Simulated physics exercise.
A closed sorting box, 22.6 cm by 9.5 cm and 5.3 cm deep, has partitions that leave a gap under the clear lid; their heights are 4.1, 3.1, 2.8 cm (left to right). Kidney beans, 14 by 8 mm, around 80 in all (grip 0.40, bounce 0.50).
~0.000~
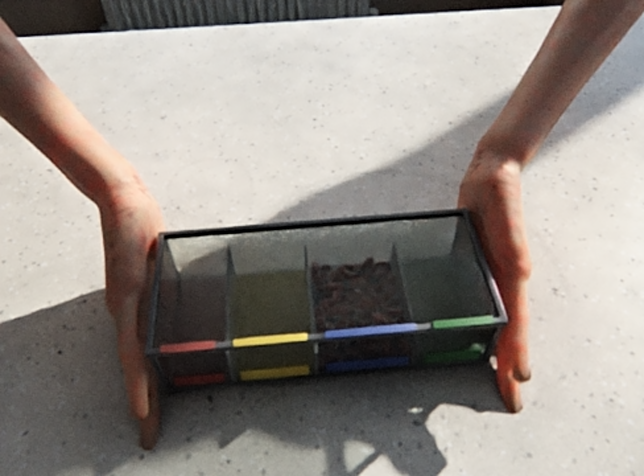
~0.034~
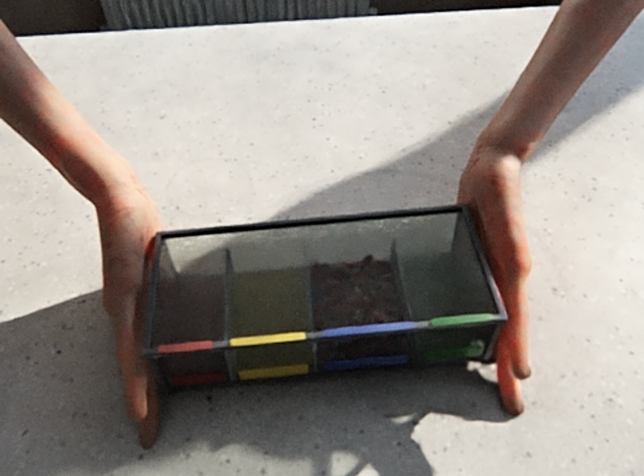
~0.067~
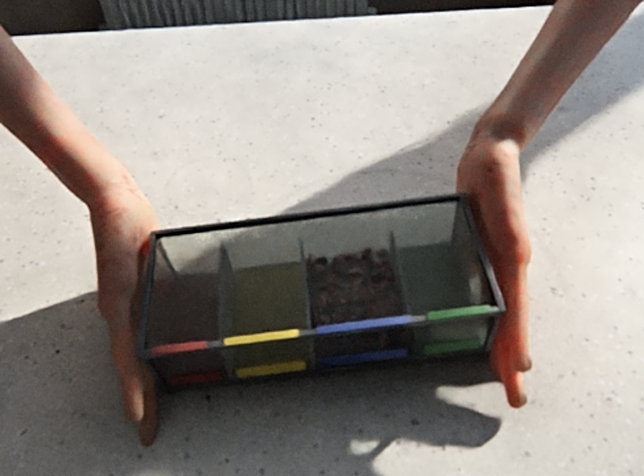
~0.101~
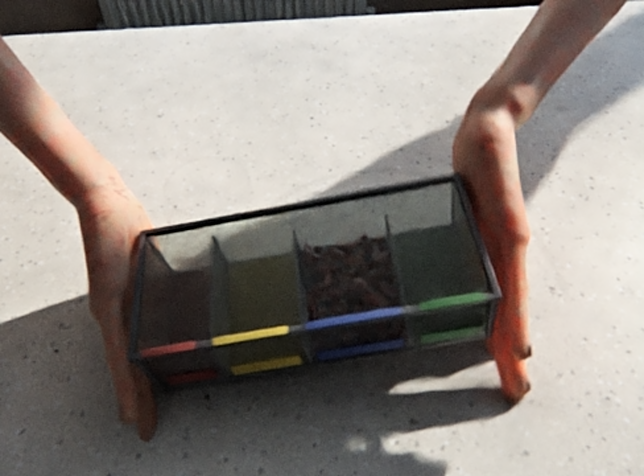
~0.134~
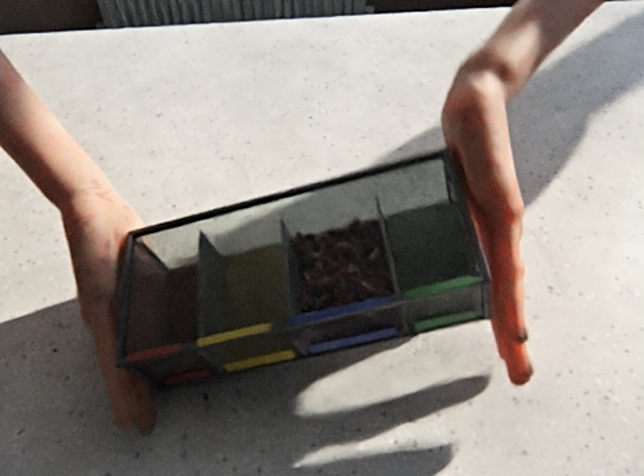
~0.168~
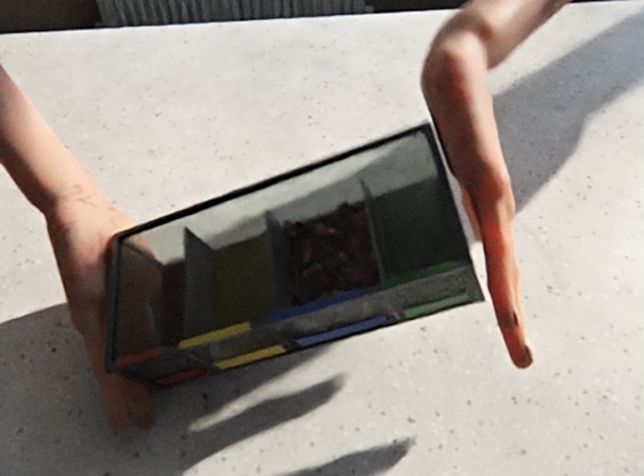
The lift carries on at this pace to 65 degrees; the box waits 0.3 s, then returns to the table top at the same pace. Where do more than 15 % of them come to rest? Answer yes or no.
Red no, blue yes, green no, yellow yes.
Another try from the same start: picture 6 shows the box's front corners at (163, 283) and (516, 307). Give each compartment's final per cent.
Red 0, blue 95, green 5, yellow 0.
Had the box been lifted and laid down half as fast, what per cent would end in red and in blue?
Then: Red 5; blue 85.
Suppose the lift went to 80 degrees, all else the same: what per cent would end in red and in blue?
Then: Red 15, blue 35.
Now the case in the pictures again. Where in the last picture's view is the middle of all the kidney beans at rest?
At about (323, 332).
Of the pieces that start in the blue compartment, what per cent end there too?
About 70 per cent.
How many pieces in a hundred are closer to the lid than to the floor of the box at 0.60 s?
Some 30 per cent.
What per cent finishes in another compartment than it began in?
Roughly 30 per cent.
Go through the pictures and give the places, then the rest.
The first picture shows box tilt 0 degrees, front corners at (152, 350) and (500, 319); blue 100 %.
The second picture shows box tilt 1 degrees, front corners at (150, 351) and (499, 316).
The third picture shows box tilt 4 degrees, front corners at (144, 352) and (497, 308), lowest corner left front.
The fourth picture shows box tilt 9 degrees, front corners at (135, 355) and (493, 294), lowest corner left front.
The fifth picture shows box tilt 16 degrees, front corners at (123, 360) and (483, 277), lowest corner left front.
The sixth picture shows box tilt 24 degrees, front corners at (112, 365) and (465, 261), lowest corner left front; blue 100 %. The box's pace is about 220 degrees a second.
After 0.60 s, tilt 65 degrees; red 5 %, blue 70 %, yellow 25 %.
After 0.89 s, tilt 39 degrees; red 5 %, blue 70 %, yellow 25 %.
After 1.28 s, tilt 0 degrees; red 5 %, blue 70 %, yellow 25 %.
By 1.7 s all is still; red 5 %, blue 70 %, green 0 %, yellow 25 %.
